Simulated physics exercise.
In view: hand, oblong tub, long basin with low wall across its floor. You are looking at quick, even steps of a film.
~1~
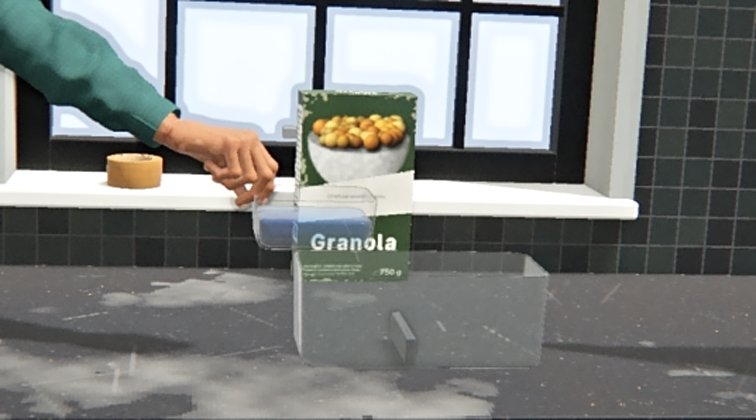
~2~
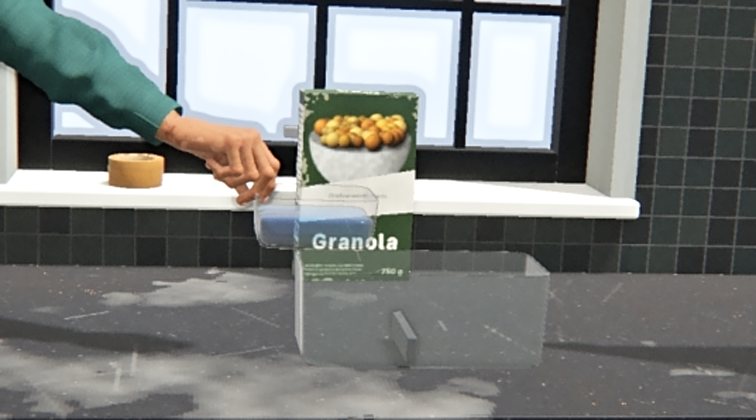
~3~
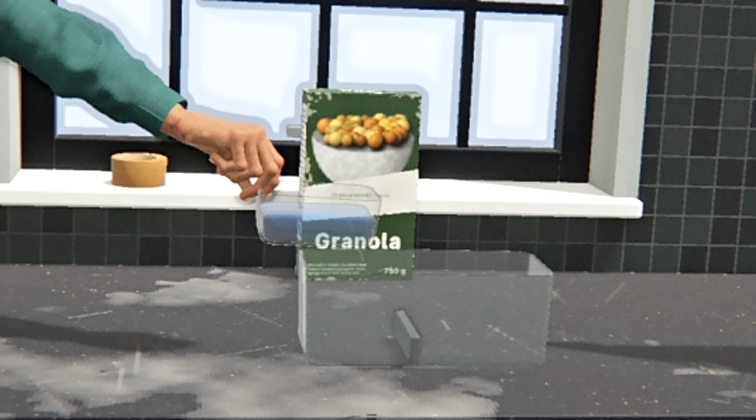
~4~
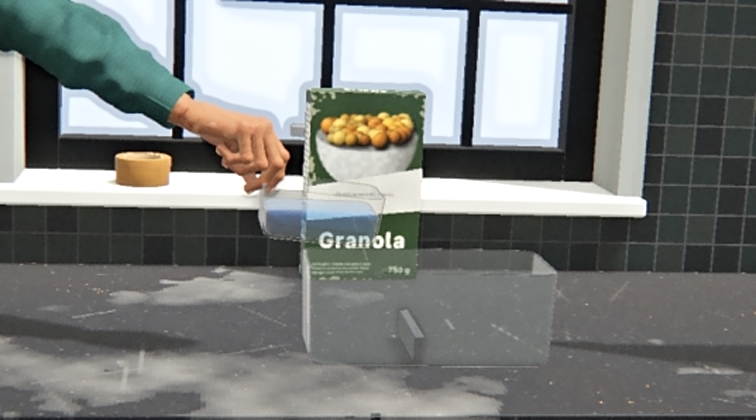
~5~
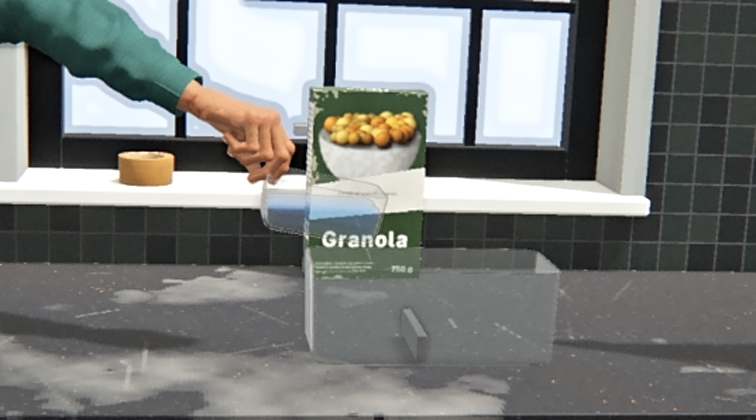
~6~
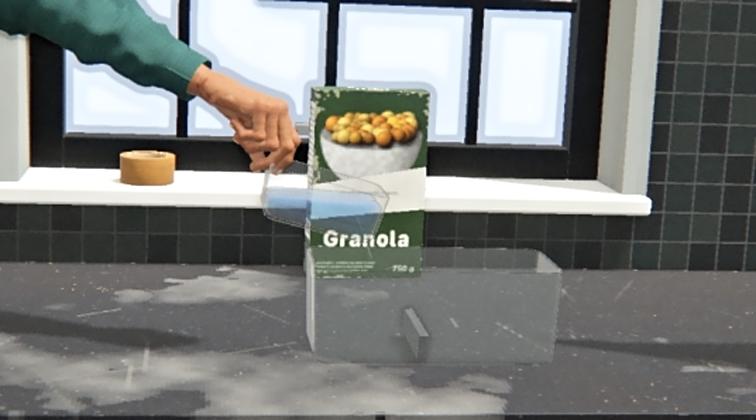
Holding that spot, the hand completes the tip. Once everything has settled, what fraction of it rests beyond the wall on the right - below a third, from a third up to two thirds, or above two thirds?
I expect the share right of the wall to be beyond two thirds.
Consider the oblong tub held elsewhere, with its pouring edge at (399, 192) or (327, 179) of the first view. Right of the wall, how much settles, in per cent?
It would come to near 90 per cent, and then near 40 per cent.
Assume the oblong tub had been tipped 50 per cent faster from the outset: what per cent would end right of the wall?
Roughly 75 in a hundred.
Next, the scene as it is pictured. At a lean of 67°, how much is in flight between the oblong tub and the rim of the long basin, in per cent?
Share in flight: Approx. 40 %.
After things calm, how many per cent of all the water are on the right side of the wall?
Close to 85 per cent.
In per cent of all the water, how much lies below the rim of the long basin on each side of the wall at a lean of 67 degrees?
Left part 5 %; right part 5 %.
A moment on, the oblong tub is tipped part way and 53 per cent is still to pour, 3 is left of the wall and 5 right of it.
Next, the oblong tub is tipped on its side and 11 per cent is still to pour, 6 is left of the wall and 72 right of it.
Then the oblong tub is tipped on its side and 1 per cent is still to pour, 13 is left of the wall and 83 right of it.
Later the oblong tub is tipped on its side and 0 per cent is still to pour, 15 is left of the wall and 83 right of it.
Finally, 15 per cent lies left of the wall, 83 right of it and 1 outside.
